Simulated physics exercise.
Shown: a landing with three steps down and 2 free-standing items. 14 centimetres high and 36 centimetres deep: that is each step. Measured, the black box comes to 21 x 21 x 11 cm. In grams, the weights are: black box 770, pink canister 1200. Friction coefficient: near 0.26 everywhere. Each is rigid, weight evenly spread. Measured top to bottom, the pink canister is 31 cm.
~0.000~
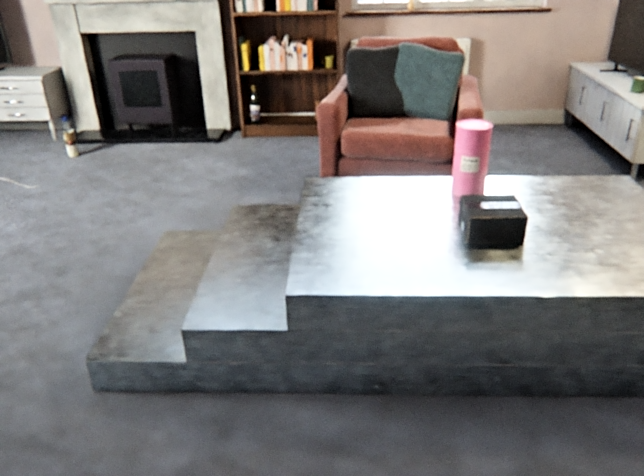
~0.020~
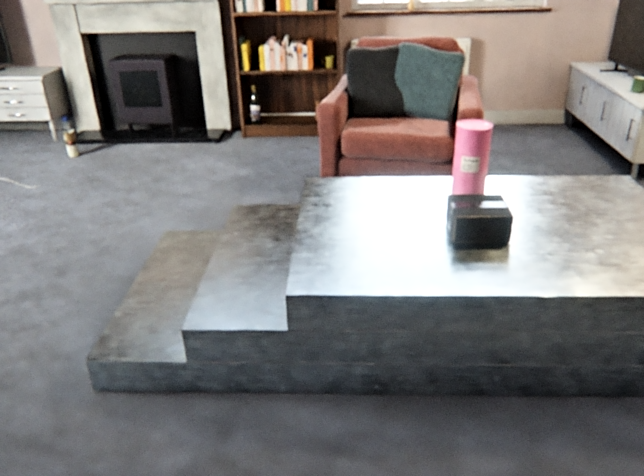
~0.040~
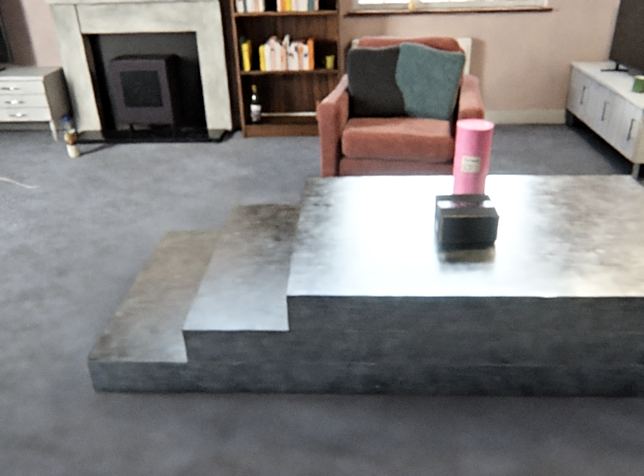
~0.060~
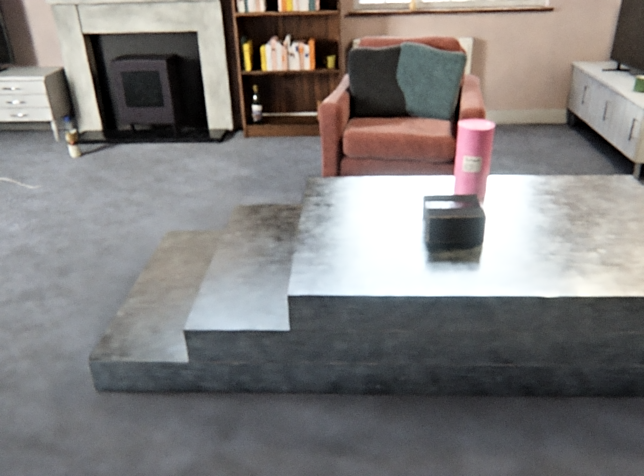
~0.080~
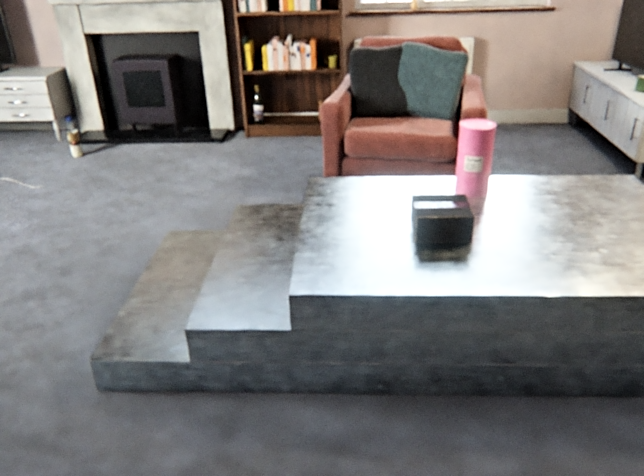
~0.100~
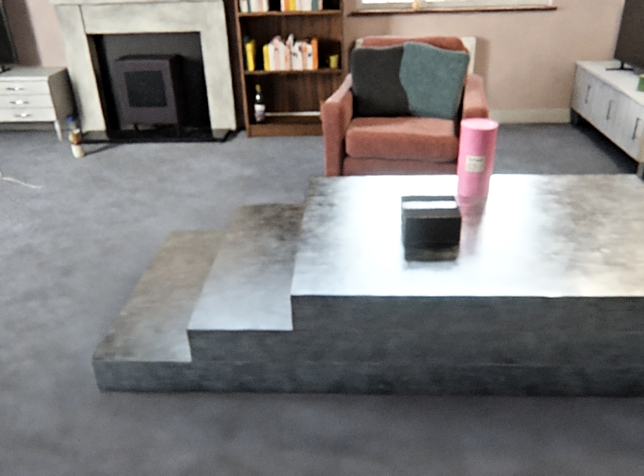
In a living room with a grey carpet, seen from slightly above, a dark metallic landing with steps descending to the left fills the foreground. A black box and a taller pink canister stand on it, with a reddish armchair, bookcase and pale fireplace behind. The box slides steadily a short way left, passing in front of the canister, which stays put while the view barely shifts.
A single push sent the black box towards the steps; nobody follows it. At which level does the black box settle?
Oh, that one goes right down.
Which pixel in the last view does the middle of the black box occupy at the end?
Somewhere around (86, 307).
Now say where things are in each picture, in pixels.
In the first picture, 75 cm of landing left; black box (492, 218); pink canister (471, 159).
In the second picture, 70 cm of landing left; black box (478, 218); pink canister (471, 159).
In the third picture, 65 cm of landing left; black box (465, 217); pink canister (472, 159).
In the fourth picture, 59 cm of landing left; black box (453, 218); pink canister (473, 159).
In the fifth picture, 55 cm of landing left; black box (441, 218); pink canister (475, 158).
In the sixth picture, 50 cm of landing left; black box (429, 218); pink canister (476, 158).
By 0.30 s, 7 cm of landing left; black box near (317, 217).
By 0.60 s, 44 cm past the top edge and 16 cm lower; black box near (194, 254).
By 0.80 s, 63 cm past the top edge and 22 cm lower; black box near (148, 267).
By 1.20 s, 88 cm past the top edge and 41 cm lower; black box near (99, 305).
When it is over (1.8 s), 94 cm past the top edge and 42 cm lower; pink canister within 12 cm of the start. End places, in pixels of the last picture, black box near (86, 307).
